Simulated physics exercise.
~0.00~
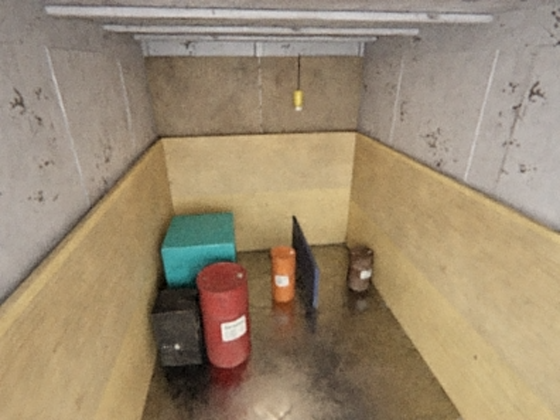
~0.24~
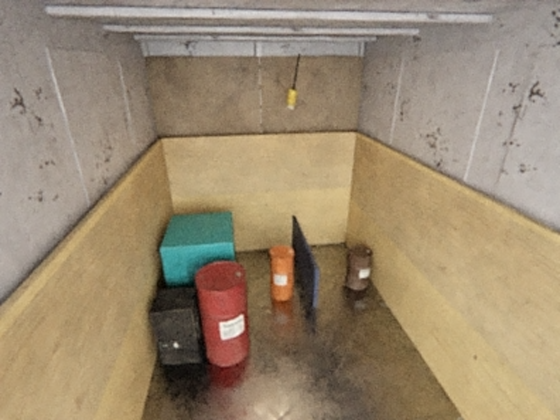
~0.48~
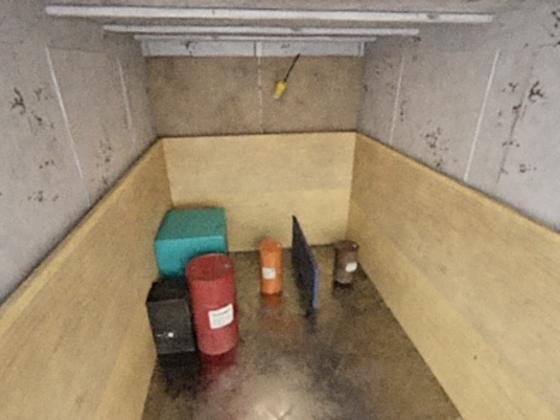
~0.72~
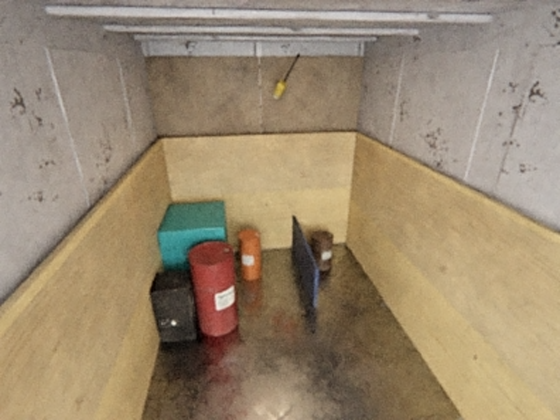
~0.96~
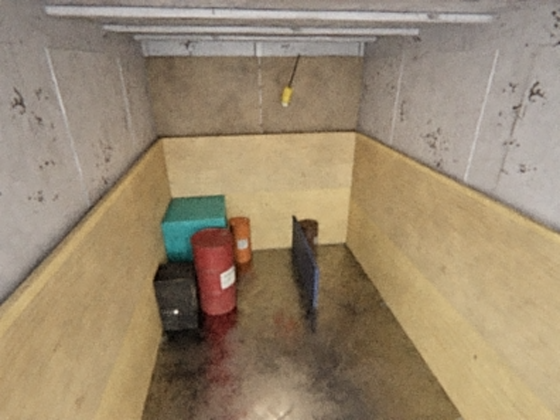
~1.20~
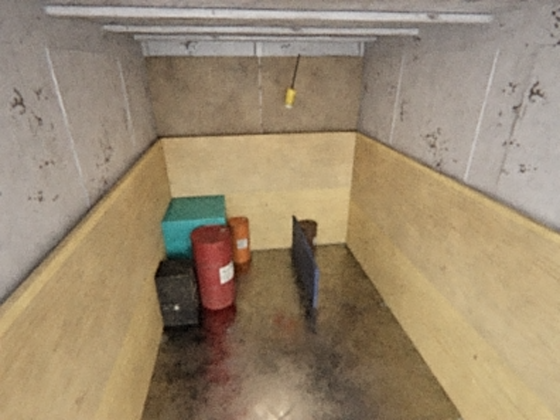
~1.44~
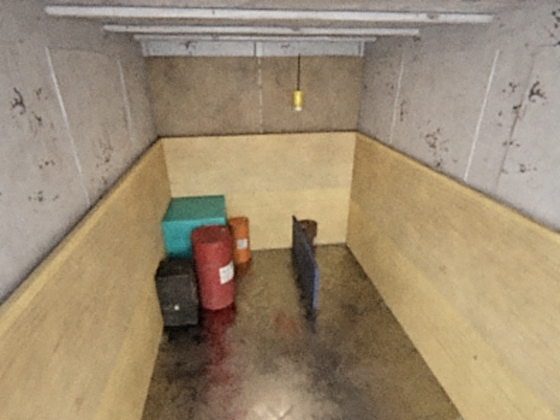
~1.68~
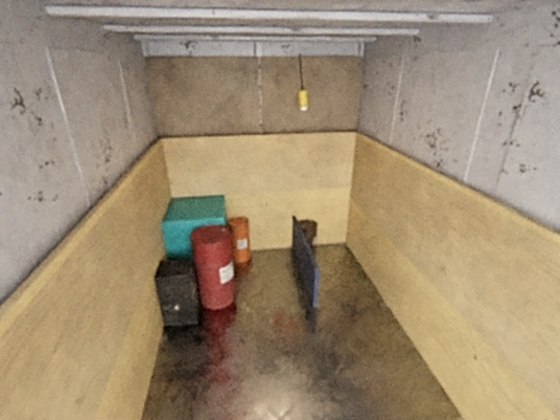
At first, a turquoise box-shaped appliance, a black box, a red drum, an orange canister and a brown canister stand in a van's load bay, near a low dark board, with a yellow lamp hanging above. The lamp swings to the left, and all five items shift slightly left and away from the viewer. The orange and brown canisters keep sliding back and left, the brown one passing behind the board, while the red drum and black box edge towards the far wall. The lamp swings back and nearly settles. Everything ends still and upright, with the orange canister beside the appliance and the brown one partly hidden.
